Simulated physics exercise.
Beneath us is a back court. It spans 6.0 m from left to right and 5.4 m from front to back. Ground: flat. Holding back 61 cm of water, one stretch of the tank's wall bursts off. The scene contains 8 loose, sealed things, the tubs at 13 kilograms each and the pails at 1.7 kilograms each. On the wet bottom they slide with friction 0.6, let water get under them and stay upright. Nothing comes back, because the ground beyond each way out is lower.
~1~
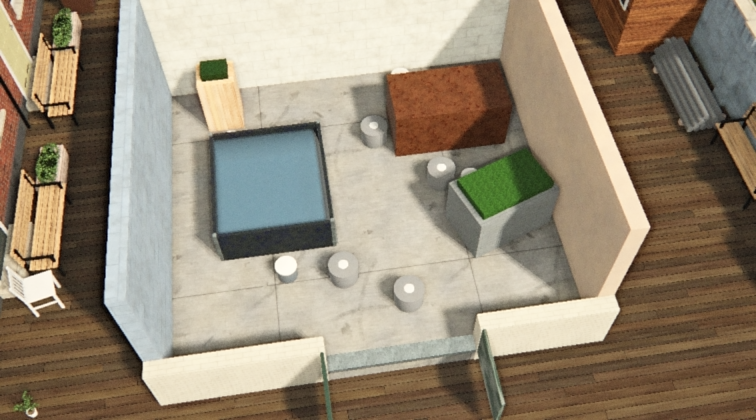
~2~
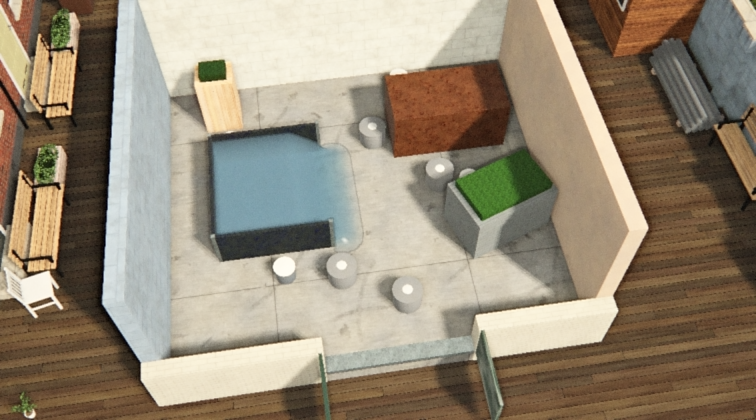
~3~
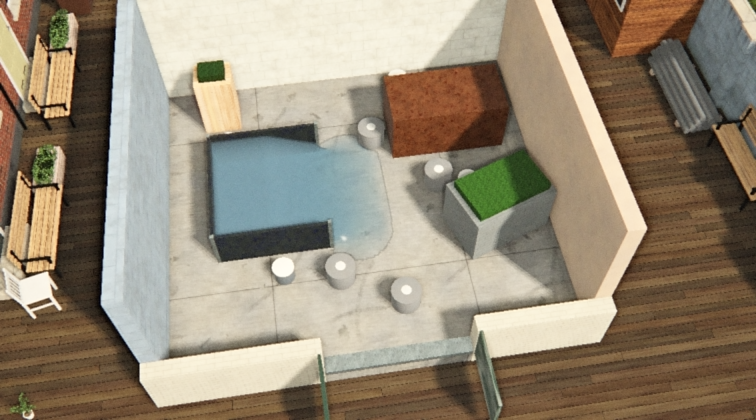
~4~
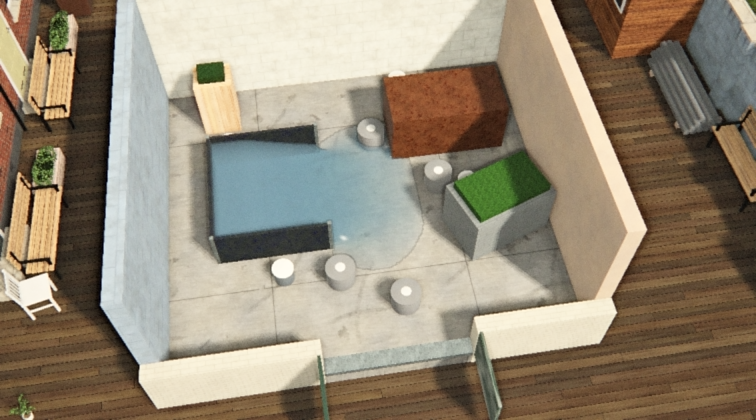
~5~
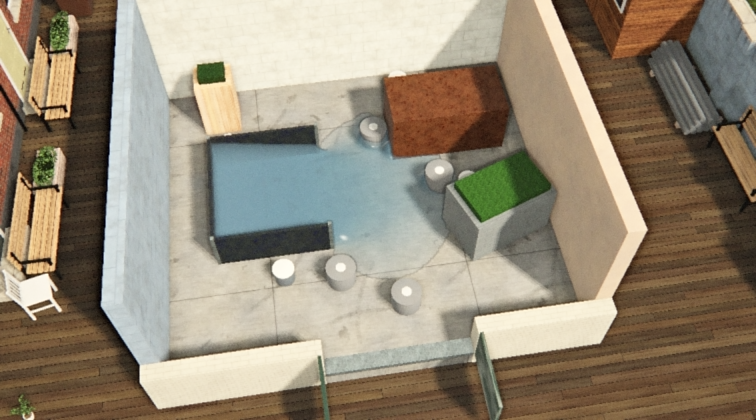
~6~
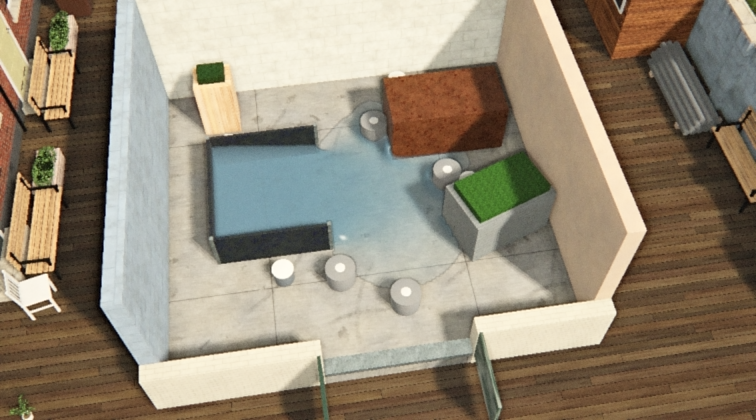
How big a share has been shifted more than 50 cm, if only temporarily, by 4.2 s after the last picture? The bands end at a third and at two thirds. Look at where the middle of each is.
My guess is it is going to land in the middle band.
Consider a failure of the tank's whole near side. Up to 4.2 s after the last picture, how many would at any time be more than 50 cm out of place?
That would give 3.
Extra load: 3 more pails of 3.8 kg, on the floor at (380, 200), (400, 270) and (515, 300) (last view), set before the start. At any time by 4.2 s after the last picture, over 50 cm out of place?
First goes beyond, second goes beyond, third goes beyond.
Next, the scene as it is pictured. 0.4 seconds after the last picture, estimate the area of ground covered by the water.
Some 11.5 m2 of it.
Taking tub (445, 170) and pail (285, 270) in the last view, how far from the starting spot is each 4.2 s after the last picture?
The first ends 140 centimetres from its start and the second 0 centimetres.
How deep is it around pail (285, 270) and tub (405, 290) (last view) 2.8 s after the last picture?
Depth approx. 0 cm / 3 cm.
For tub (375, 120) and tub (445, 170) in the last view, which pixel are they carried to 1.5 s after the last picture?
Roughly (344, 74), then roughly (519, 129).
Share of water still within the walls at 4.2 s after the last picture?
I'd say some 94 percent hasn't gone yet.
Then, 0.4 s after the last picture 3 of 8 are over 50 cm from their spots; 0 afloat.
Then, 1.5 s after the last picture 4 of 8 are over 50 cm from their spots; 3 afloat.
Then, 2.8 s after the last picture 4 of 8 are over 50 cm from their spots; 3 afloat.
Then, 4.2 s after the last picture 4 of 8 are over 50 cm from their spots, and 4 have been at some point; 2 afloat.
